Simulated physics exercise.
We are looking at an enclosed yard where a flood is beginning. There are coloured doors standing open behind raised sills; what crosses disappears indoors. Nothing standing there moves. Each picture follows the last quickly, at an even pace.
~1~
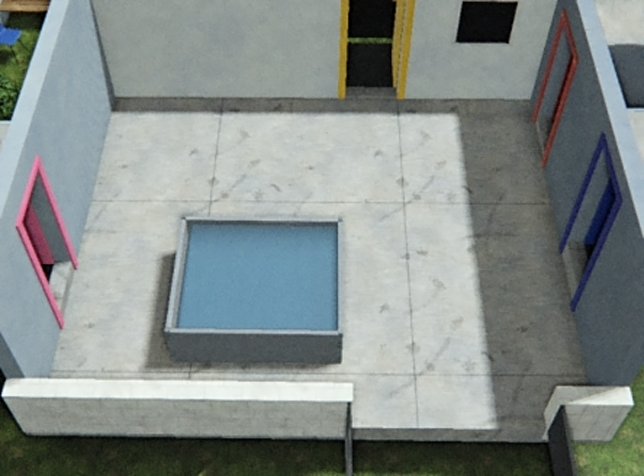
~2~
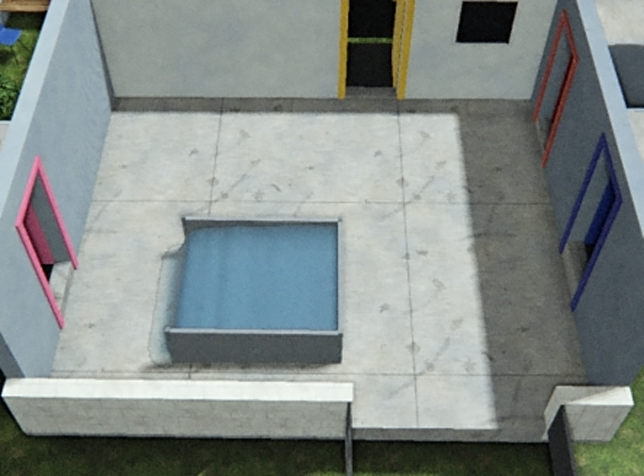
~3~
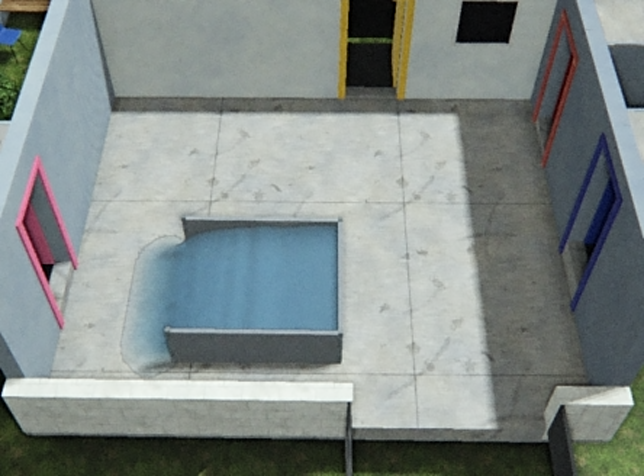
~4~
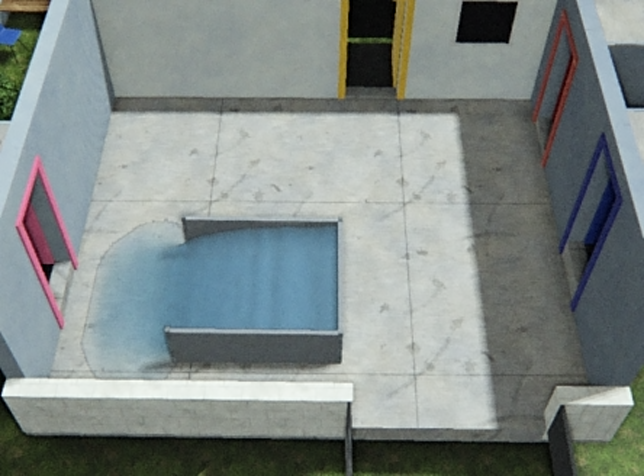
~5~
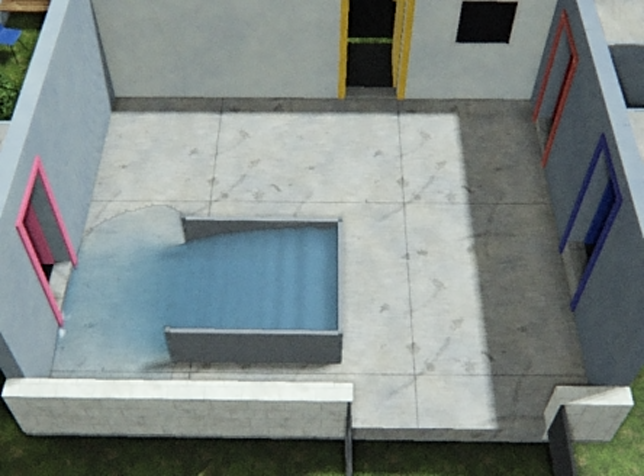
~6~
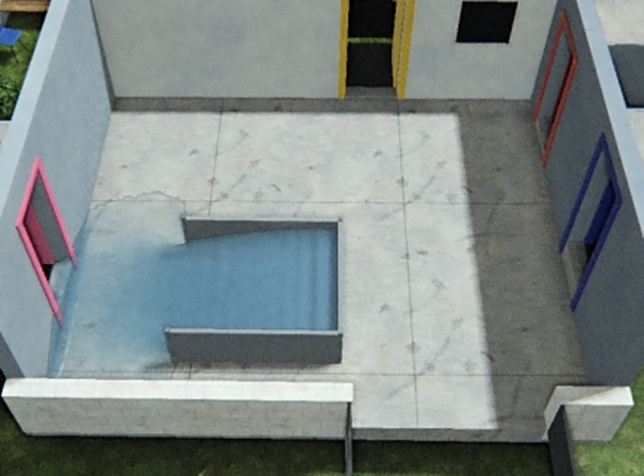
Water pours from the open left side of a grey-walled tank in a pale, walled yard, seen from a fixed high viewpoint. A pink-framed doorway stands at left, a yellow one at the back beside a dark window, and red and blue ones at right, where shade covers the paving. The blue sheet fans leftward across the floor, reaches the left wall by the pink doorway, and spreads along it.
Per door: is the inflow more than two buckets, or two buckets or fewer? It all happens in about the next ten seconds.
The yellow door respects the limit for sure; the red door respects the limit for sure; the blue door respects the limit for sure; the pink door breaks the limit for sure.
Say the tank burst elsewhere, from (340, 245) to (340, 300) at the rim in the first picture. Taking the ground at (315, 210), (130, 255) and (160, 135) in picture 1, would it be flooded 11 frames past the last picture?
As listed: Not flooded, no water, free of water.
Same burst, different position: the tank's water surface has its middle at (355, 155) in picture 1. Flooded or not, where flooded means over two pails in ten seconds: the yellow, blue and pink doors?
Here's what I see: The yellow door never reaches it, while the blue door never reaches it and the pink door never reaches it.
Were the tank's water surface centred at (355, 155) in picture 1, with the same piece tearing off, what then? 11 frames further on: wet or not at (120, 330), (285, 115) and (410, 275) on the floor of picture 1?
In the order asked: Reached by the flood, not reached, not reached.
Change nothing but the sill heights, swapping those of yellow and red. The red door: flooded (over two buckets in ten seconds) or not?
Note: Red tops the limit.
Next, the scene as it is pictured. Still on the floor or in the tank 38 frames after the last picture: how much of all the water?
I'd say around 86 per cent.
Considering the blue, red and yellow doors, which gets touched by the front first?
That's the door marked yellow.
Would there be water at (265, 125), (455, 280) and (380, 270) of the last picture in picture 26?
In turn, the points end up soaked, high and dry and high and dry.
A moment on, water covers 15 % of the floor; the yellow door not reached, the red door not reached, the blue door not reached, the pink door far over two buckets in.
Next, water covers 25 % of the floor; the yellow door not reached, the red door not reached, the blue door not reached, the pink door far over two buckets in.
Then, water covers 45 % of the floor; the yellow door not reached, the red door not reached, the blue door not reached, the pink door far over two buckets in.
Later, water covers 80 % of the floor; the yellow door wet at the sill, nothing in, the red door wet at the sill, nothing in, the blue door wet at the sill, nothing in, the pink door far over two buckets in.
In the end, water covers 95 % of the floor; the yellow door under two buckets in, the red door wet at the sill, nothing in, the blue door wet at the sill, nothing in, the pink door far over two buckets in.
